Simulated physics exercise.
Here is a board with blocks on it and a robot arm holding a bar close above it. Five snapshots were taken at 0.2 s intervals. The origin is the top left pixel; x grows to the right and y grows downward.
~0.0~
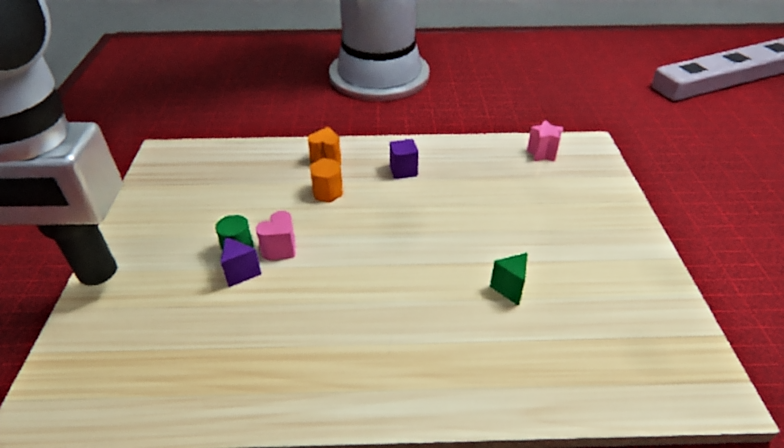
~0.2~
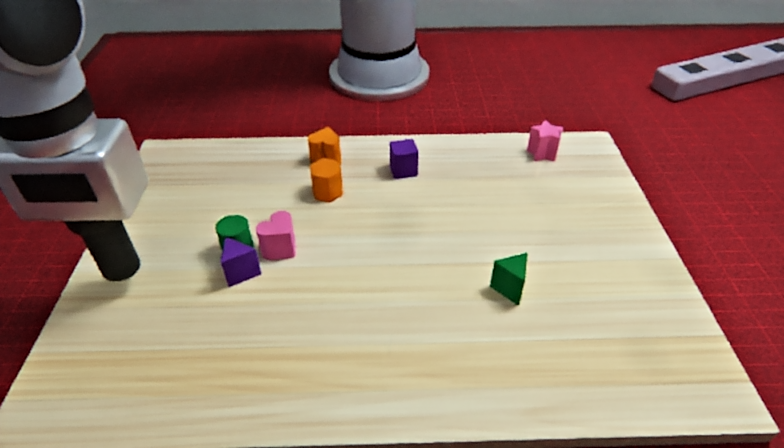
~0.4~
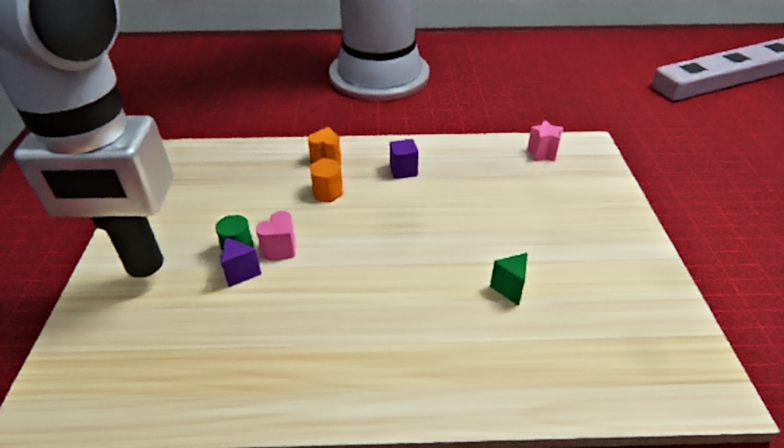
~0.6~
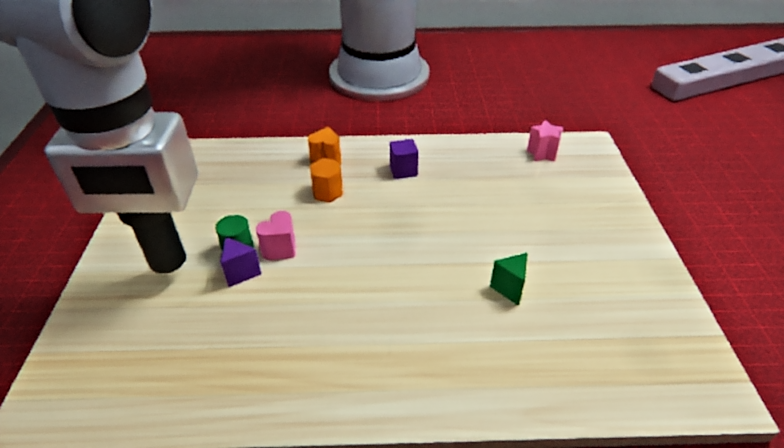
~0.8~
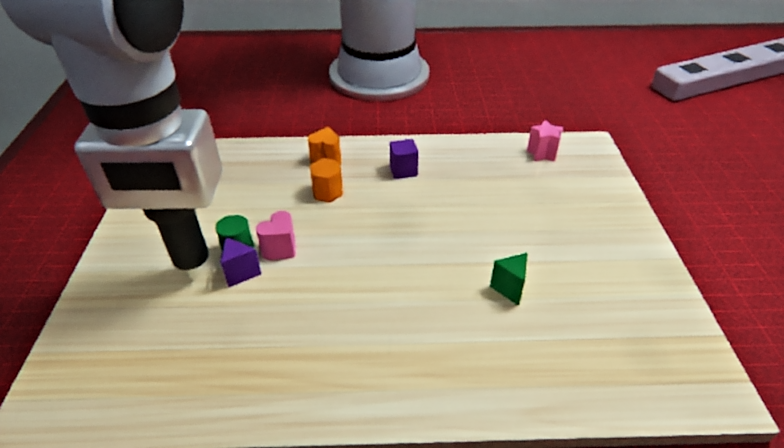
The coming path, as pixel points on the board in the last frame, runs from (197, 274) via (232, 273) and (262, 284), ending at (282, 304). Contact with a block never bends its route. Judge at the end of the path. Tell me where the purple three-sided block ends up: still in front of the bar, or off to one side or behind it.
Expect to find it next to or behind the bar.
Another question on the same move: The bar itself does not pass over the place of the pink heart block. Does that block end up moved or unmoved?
By the last moment, the pink heart block will still be in its place.
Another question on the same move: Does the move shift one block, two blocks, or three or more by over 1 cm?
Blocks moved: One.
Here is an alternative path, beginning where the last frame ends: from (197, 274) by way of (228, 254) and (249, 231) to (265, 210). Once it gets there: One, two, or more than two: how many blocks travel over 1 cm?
Answer: One block.
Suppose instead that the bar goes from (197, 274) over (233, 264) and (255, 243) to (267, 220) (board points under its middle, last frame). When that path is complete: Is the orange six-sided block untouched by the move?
Answer: Yes.
What follows on the original path. One third of the way, bar (228, 258); purple three-sided block (254, 251).
Two thirds of the way, bar (259, 269); purple three-sided block (288, 259).
At the end, bar (278, 289); green circular block unmoved; purple three-sided block (304, 265), turned 40° anticlockwise; pink heart block unmoved.
